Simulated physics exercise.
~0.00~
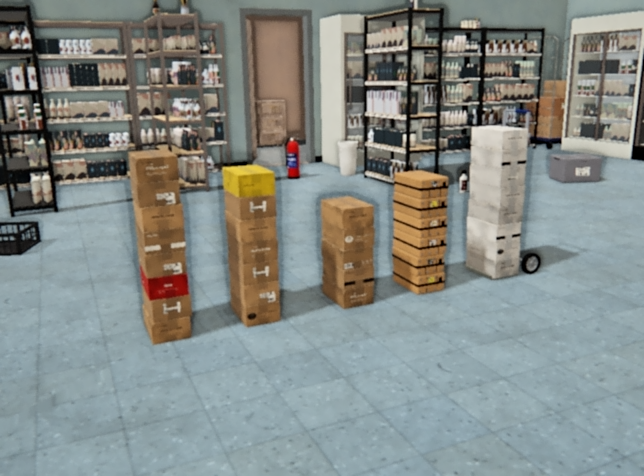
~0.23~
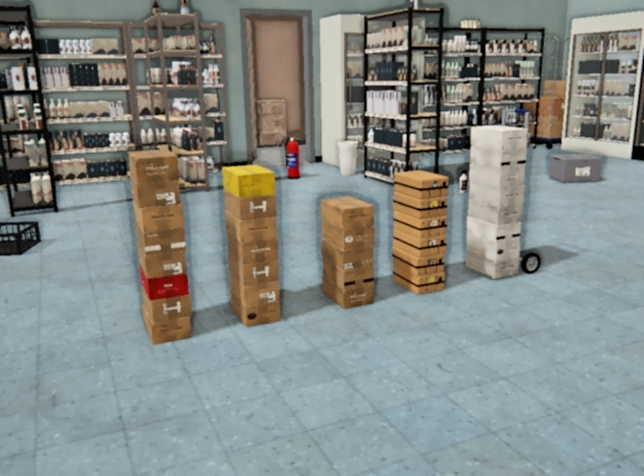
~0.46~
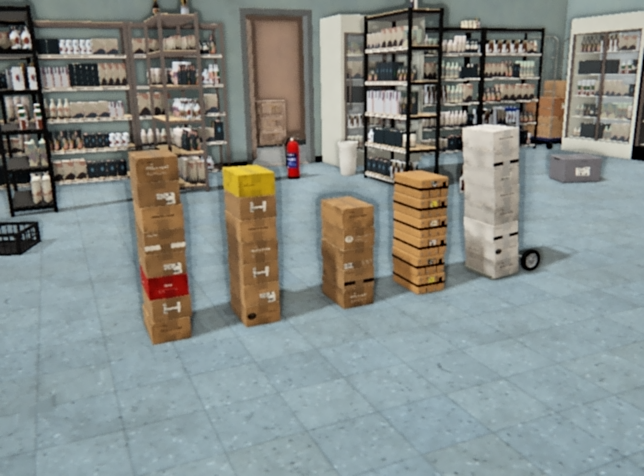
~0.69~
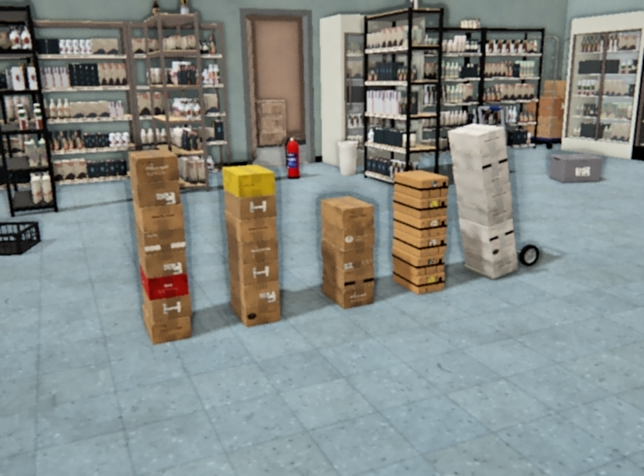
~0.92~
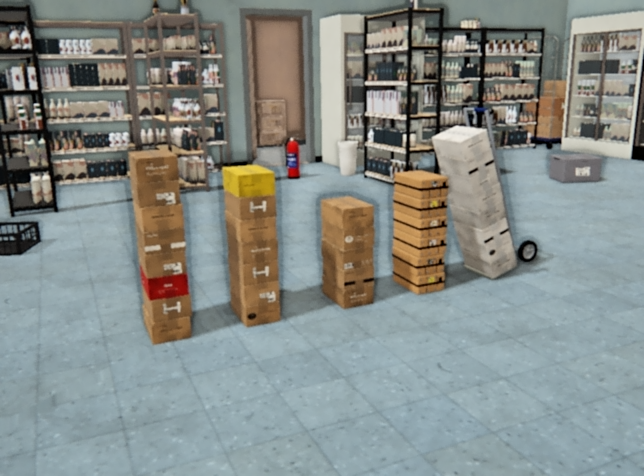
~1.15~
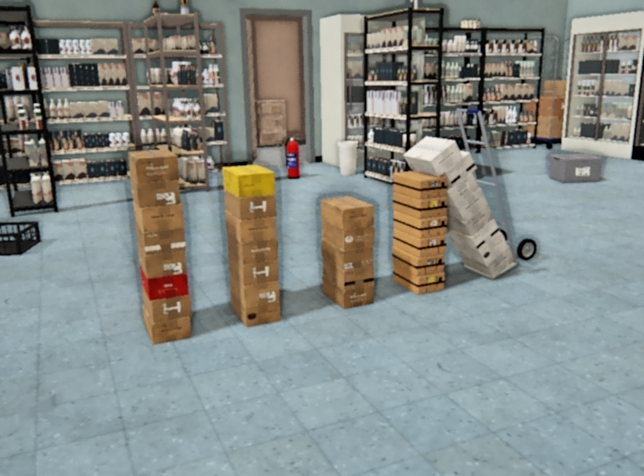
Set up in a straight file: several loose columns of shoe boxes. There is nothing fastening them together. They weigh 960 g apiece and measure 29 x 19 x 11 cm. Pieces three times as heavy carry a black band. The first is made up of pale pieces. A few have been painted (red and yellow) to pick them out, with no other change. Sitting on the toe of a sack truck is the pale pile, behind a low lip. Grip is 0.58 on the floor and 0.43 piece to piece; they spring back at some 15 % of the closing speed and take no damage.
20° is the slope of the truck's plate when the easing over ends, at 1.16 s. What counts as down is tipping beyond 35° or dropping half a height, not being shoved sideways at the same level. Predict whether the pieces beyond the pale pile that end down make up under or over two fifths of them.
Under.
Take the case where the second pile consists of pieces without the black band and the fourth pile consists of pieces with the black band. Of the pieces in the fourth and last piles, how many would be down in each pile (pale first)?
Pile by pile, that gives fourth 0 and last 0.
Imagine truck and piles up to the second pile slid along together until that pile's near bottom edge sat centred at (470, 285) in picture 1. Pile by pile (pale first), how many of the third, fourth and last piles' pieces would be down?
That would give third 0, fourth 0 and last 0.
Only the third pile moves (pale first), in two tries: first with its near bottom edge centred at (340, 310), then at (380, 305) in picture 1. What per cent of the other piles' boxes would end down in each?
You'd get 0 percent the first time and 0 percent the second.
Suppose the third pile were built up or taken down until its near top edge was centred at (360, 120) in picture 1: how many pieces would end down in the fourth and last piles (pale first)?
Counts down - fourth: 0; last: 0.
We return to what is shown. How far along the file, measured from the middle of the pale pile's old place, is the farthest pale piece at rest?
I'd put it at close to 55 cm.
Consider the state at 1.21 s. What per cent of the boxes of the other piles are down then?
It's 0 percent at that point.
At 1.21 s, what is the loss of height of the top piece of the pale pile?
10 cm.
After 1.21 s, 1 of the pale pile down; none of the 26 other boxes down, 1 disturbed.
In the end (2.2 s), 2 of the pale pile down; none of the 26 other boxes down, 1 disturbed; yellow box unmoved; red box unmoved. That is 0 per cent. From the last view, middles, yellow box near (248, 181), red box near (164, 278).
